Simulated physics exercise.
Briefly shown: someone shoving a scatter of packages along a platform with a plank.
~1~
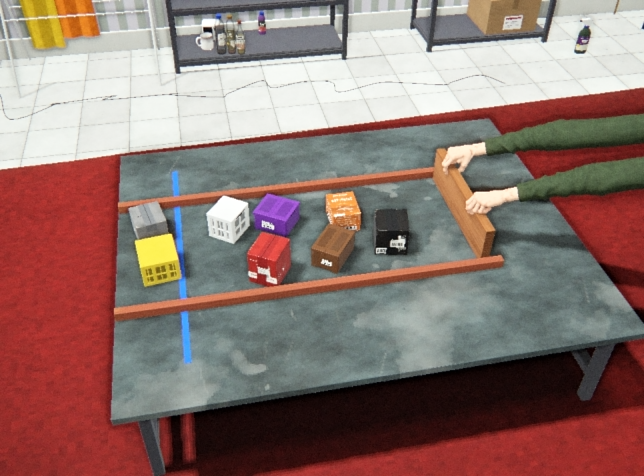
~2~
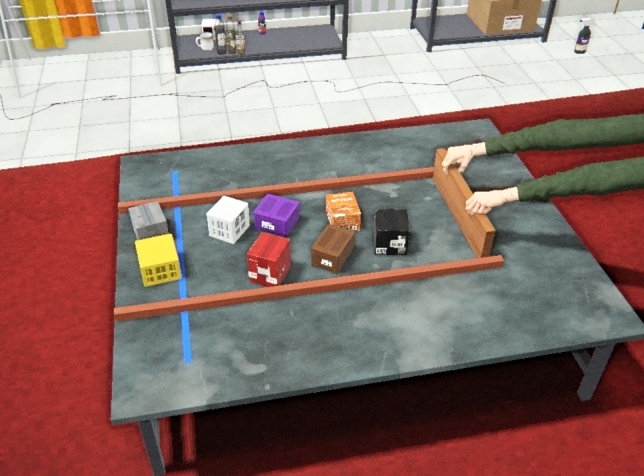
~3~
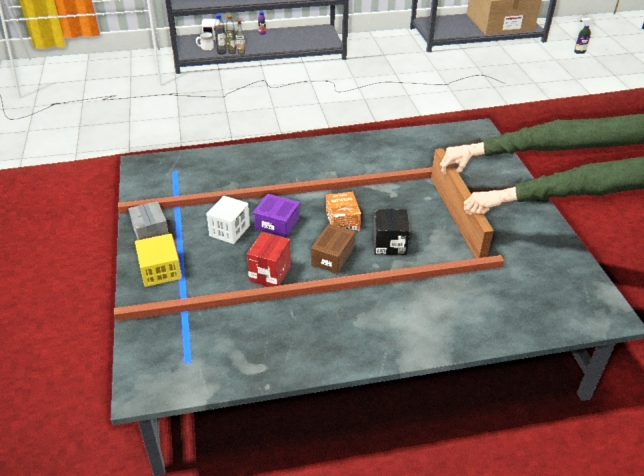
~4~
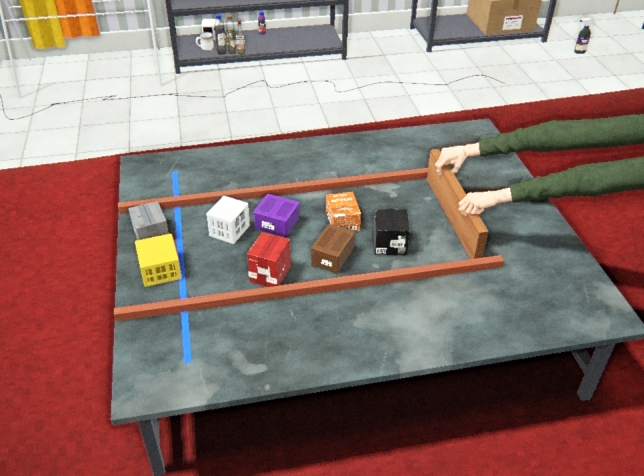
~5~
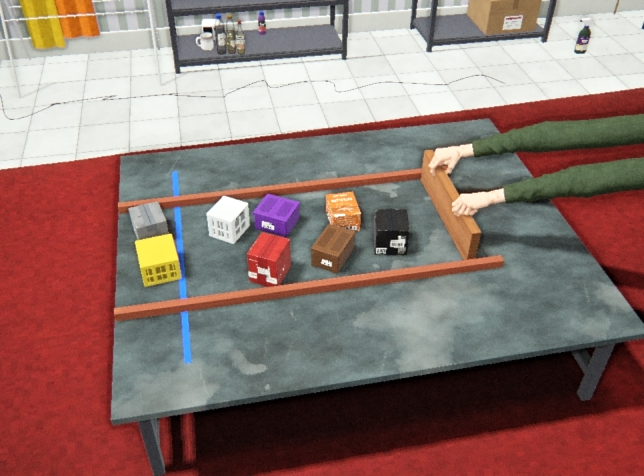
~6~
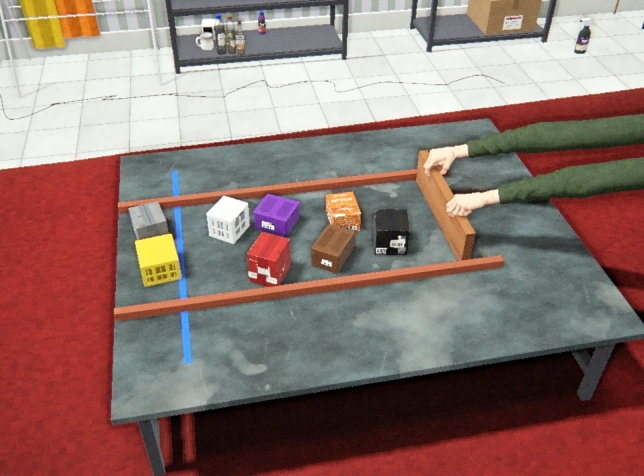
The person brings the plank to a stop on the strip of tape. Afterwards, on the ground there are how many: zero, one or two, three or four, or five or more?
I expect three or four to drop off the edge.
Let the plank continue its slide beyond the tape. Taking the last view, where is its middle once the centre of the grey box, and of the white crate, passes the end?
The middle is at (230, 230) when it's the grey box, and at (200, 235) when it's the white crate.
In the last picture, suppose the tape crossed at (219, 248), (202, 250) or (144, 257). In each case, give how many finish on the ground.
The three tries give 1, 2 and 6.
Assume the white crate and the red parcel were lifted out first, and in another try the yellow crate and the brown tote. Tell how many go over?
That gives 2 in the first case, then 2 in the second.
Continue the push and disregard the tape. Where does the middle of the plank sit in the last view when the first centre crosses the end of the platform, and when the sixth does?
Its middle is near (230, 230) and then near (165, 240).
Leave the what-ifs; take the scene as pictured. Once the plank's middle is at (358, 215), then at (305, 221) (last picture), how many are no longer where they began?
Note: First position 3; second position 6.
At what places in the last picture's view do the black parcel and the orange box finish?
Final positions: Near (163, 263); near (164, 234).
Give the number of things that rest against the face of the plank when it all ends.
It is in contact with 2.
Early on, none off yet; grey box at rest near (149, 224); yellow crate at rest near (158, 260); white crate at rest near (229, 220).
Finally, the number that fall off is three or four; lost, red parcel, white crate, yellow crate and grey box.
